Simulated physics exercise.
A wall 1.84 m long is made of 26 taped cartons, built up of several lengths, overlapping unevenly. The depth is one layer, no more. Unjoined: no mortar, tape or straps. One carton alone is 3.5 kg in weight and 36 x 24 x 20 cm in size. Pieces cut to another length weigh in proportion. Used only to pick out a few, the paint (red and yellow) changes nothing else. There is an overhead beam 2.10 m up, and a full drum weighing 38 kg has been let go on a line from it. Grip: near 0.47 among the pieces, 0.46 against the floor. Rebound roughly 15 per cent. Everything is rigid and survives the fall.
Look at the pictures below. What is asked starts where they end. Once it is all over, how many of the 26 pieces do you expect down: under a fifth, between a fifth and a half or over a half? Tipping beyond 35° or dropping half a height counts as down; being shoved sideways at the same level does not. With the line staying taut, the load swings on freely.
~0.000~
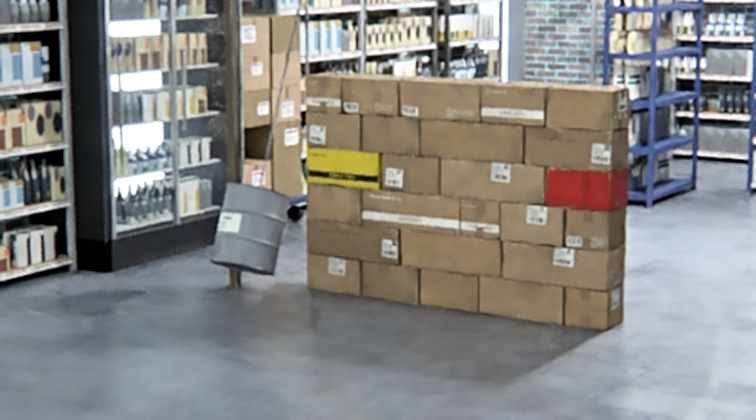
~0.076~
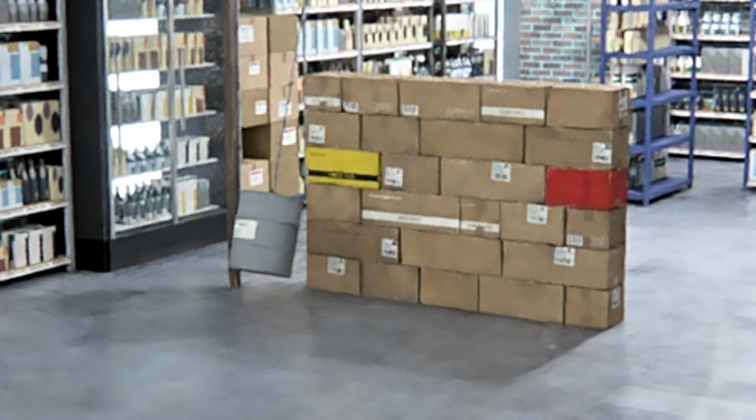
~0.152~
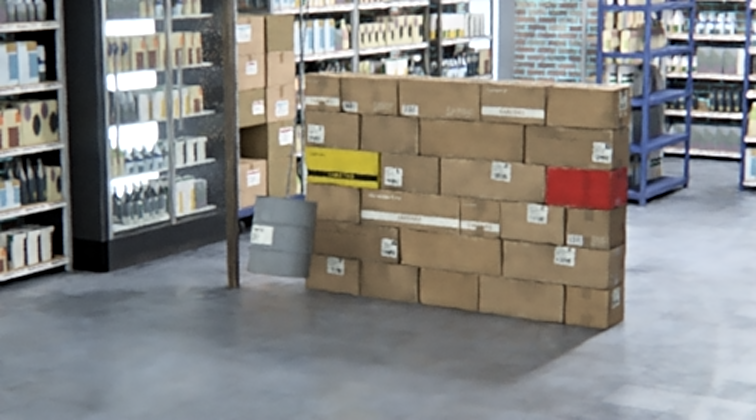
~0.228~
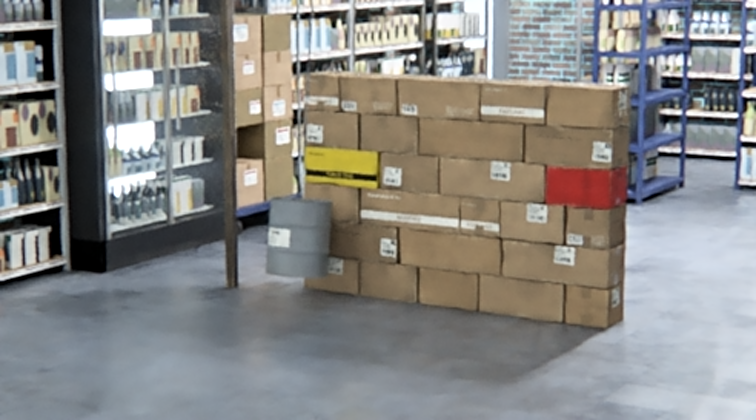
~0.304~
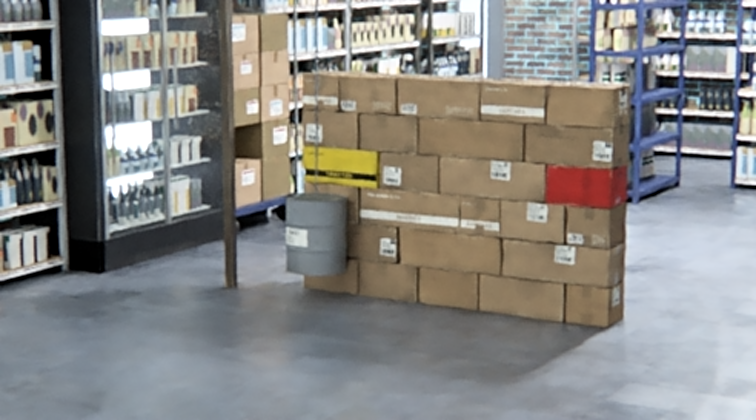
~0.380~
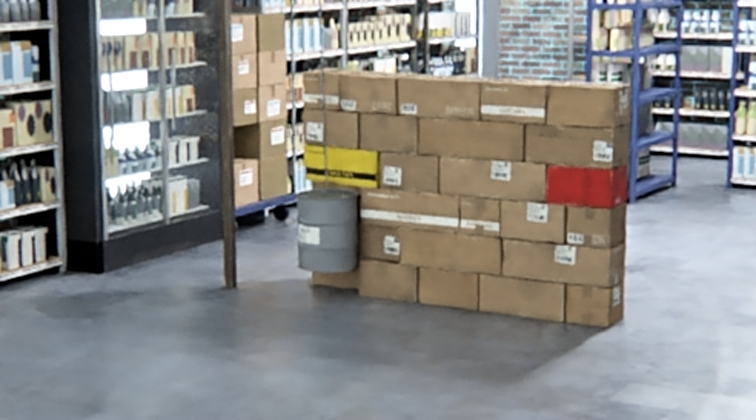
I expect less than a fifth of them.
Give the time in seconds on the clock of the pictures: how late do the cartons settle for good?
Somewhere near 1.5 seconds.
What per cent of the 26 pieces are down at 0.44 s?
0 per cent.
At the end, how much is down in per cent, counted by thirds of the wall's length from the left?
Left 0 %, middle 0 %, right 0 %.
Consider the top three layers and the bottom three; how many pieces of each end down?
0 and 0.
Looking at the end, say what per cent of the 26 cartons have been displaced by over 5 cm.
It comes to 25 percent.
By 0.44 s, line 5° past plumb; none of the 26 cartons down, 8 disturbed; yellow carton moved 47 mm.
By 0.58 s, line 9° past plumb; none of the 26 cartons down, 11 disturbed; yellow carton moved 10 cm.
By 0.94 s, line 10° past plumb; none of the 26 cartons down, 11 disturbed; yellow carton moved 12 cm.
When it is over (1.6 s), line 4° before plumb; none of the 26 cartons down, 11 disturbed; yellow carton moved 11 cm; red carton unmoved. That is 0 per cent. In pixels of the last frame, middles, yellow carton near (361, 162), red carton near (588, 184).
